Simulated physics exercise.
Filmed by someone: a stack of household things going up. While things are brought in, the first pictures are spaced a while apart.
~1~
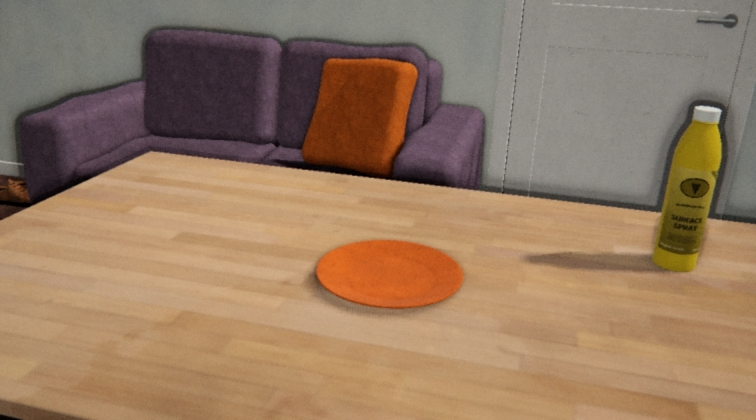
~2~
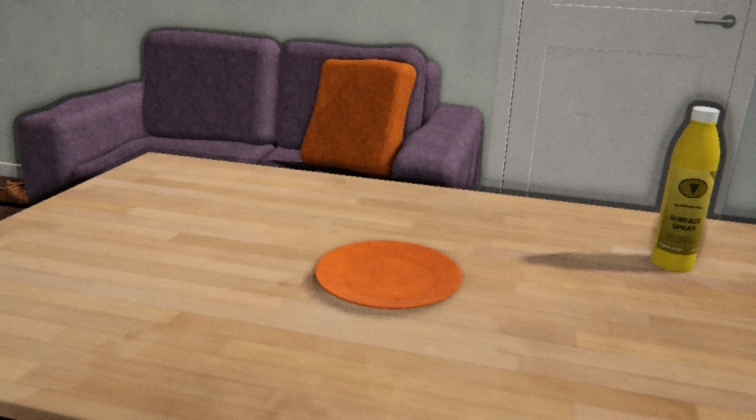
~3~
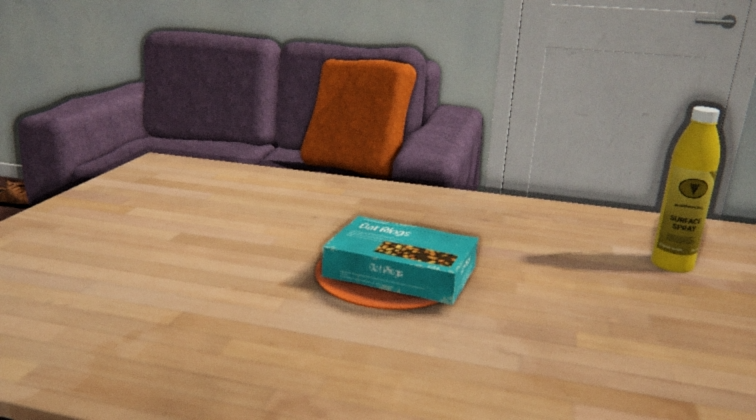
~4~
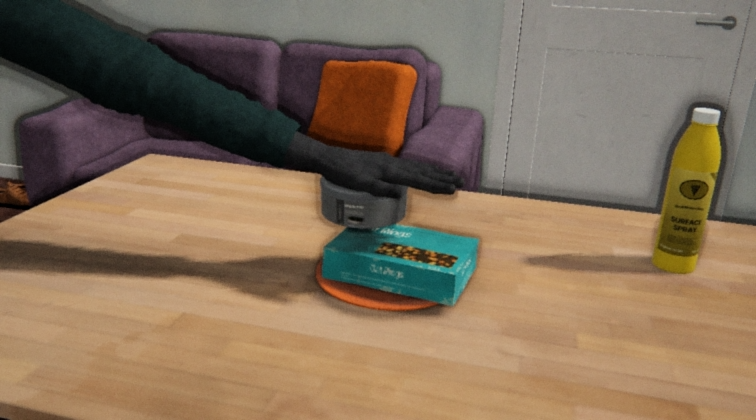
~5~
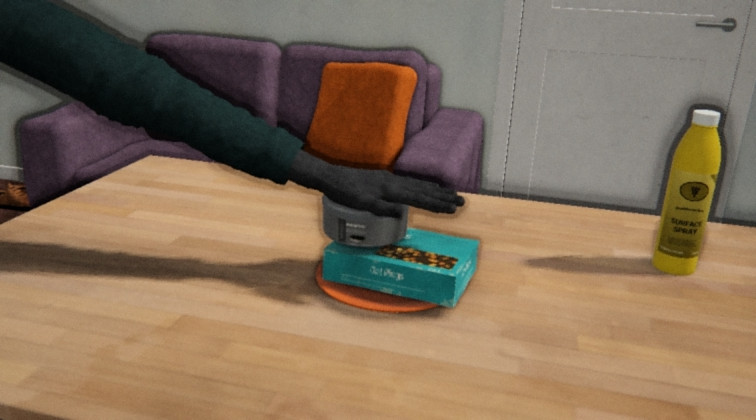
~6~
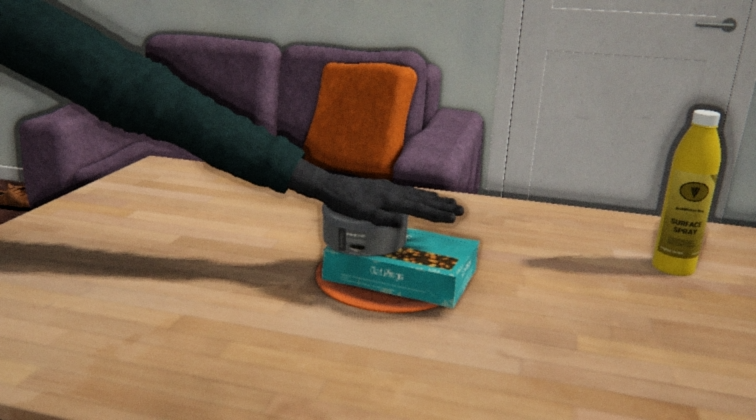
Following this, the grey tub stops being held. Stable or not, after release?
Stable.
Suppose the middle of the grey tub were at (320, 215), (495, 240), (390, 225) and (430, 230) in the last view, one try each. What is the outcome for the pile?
Lab note - try 1: Collapse; try 2: Collapse; try 3: No collapse; try 4: No collapse.
Then, 0.50 s on from there, no change.
Then, 1.30 s on from there, grey tub resting near (365, 224).
Then, 2.70 s on from there, things are still on the move.
In the end, all 4 unmoved. At the end, from the last picture's camera, grey tub near (365, 224). The pile keeps its balance.
